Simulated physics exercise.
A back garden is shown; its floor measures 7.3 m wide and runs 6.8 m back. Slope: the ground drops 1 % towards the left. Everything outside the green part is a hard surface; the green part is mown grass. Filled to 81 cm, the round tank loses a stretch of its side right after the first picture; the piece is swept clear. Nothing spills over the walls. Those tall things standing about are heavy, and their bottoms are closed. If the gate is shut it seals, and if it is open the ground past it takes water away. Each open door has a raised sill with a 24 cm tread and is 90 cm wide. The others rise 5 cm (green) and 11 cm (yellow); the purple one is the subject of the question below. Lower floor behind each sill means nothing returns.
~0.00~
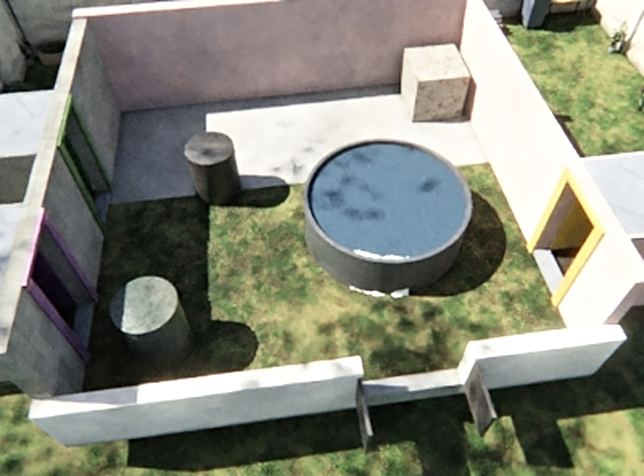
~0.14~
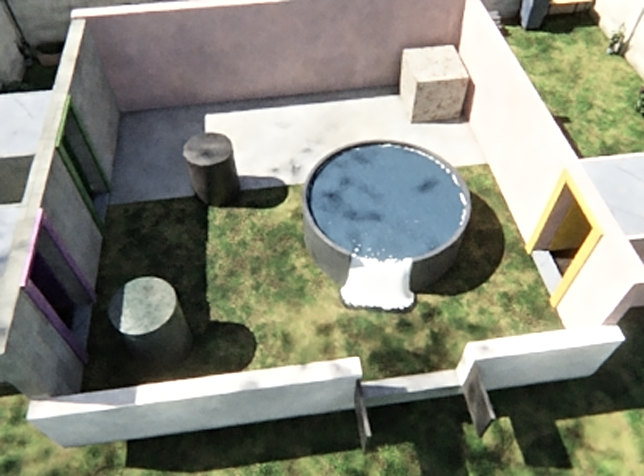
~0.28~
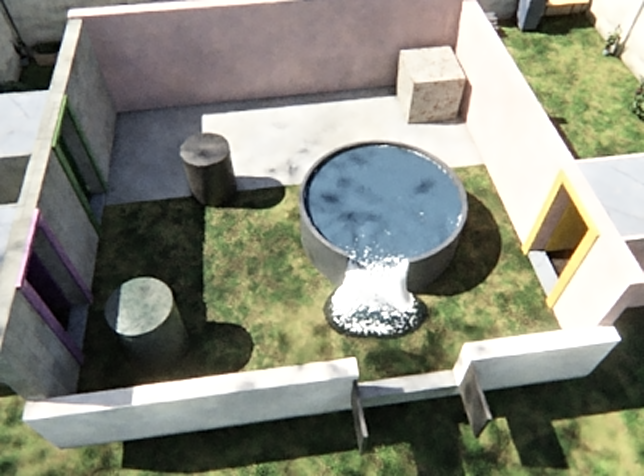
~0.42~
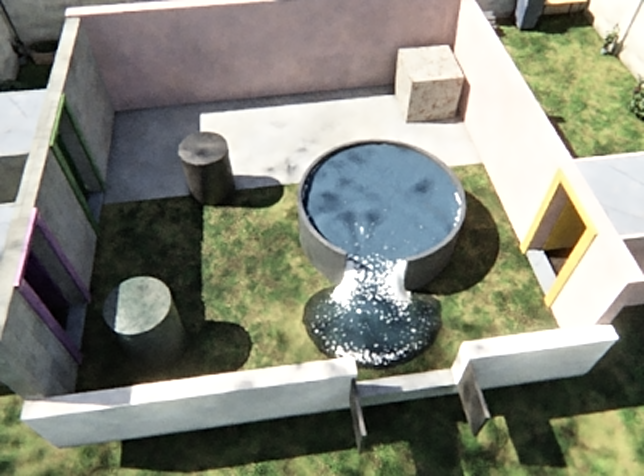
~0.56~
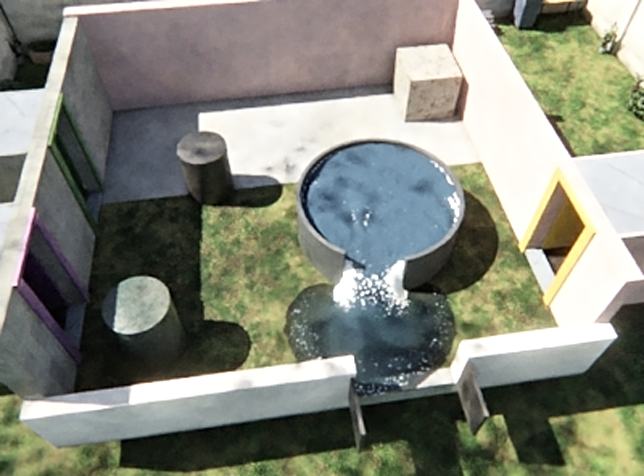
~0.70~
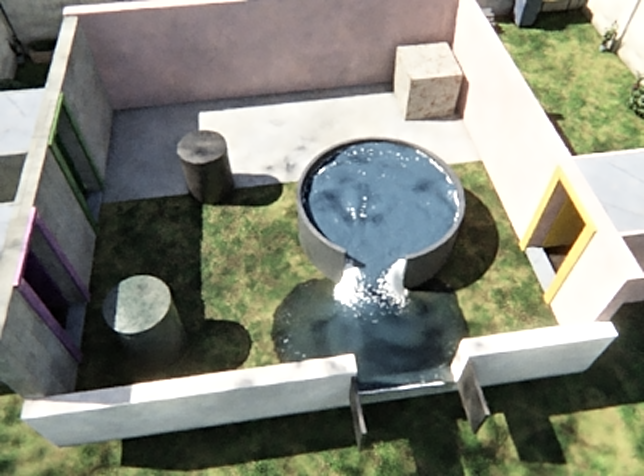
Water pouring from a gap in a round tank's front side, spreading across the grass to the low white front wall.
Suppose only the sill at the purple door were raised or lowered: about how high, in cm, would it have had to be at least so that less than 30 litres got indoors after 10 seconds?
It would have had to be about 6 cm high.
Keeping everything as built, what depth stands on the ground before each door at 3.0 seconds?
Reading in centimetres: Green = 0, yellow = 1, purple = 5.
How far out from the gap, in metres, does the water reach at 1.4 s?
About 3.2 m.
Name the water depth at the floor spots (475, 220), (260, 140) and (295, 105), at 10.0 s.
The three readings, in order, are 3, 1 and 0 cm.
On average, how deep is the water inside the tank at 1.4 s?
About 61 cm.
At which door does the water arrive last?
That is the green door.
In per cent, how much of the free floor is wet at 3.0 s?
Wet: Close to 30 %.
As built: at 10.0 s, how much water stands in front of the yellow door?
It works out to about 3.0 centimetres deep.
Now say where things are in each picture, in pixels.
Still water, 81 cm deep, in the round tank at (387, 198); the purple door at (66, 294) is dry, in the first picture.
The gap is at (378, 280), the front 0.4 m out at (354, 306); the back of the round tank holds 81 cm, in the second picture.
The front is at (344, 331), 0.8 m from the gap at (375, 283); 0.9 m2 of floor is wet, 81 cm left at the back, in the third picture.
The gap is at (373, 282), the front 1.3 m out at a hidden place; the back of the round tank holds 81 cm, in the fourth picture.
Water pours out at (372, 281) and has run 1.8 m, to a hidden place; about 8 cm deep outside, 81 cm at the back, in the fifth picture.
The gap is at (373, 280), the front 1.9 m out at a hidden place; the back of the round tank holds 79 cm; 3.0 m in a straight line remain to the purple door at (58, 293), in the sixth picture.
After 1.4 s water covers 15 % of the floor, deepest (43 cm) near (358, 293); it has not reached the purple door.
After 3.0 s water covers 30 % of the floor, deepest (30 cm) near (358, 293); 5 cm at the purple door, 0 litres in over its 8 cm sill.
After 10.0 s water covers 75 % of the floor, deepest (12 cm) near (358, 293); 8 cm at the purple door, 9 litres in over its 8 cm sill.
At the purple door as built, the water arrived by 2.9 s and peaked near 10 cm at 5.8 s.
With a sill of 5.5 cm, 37 litres would have come in within the 10 s; with 6.5 cm, 24 litres. So under 30 litres takes about 6 cm.
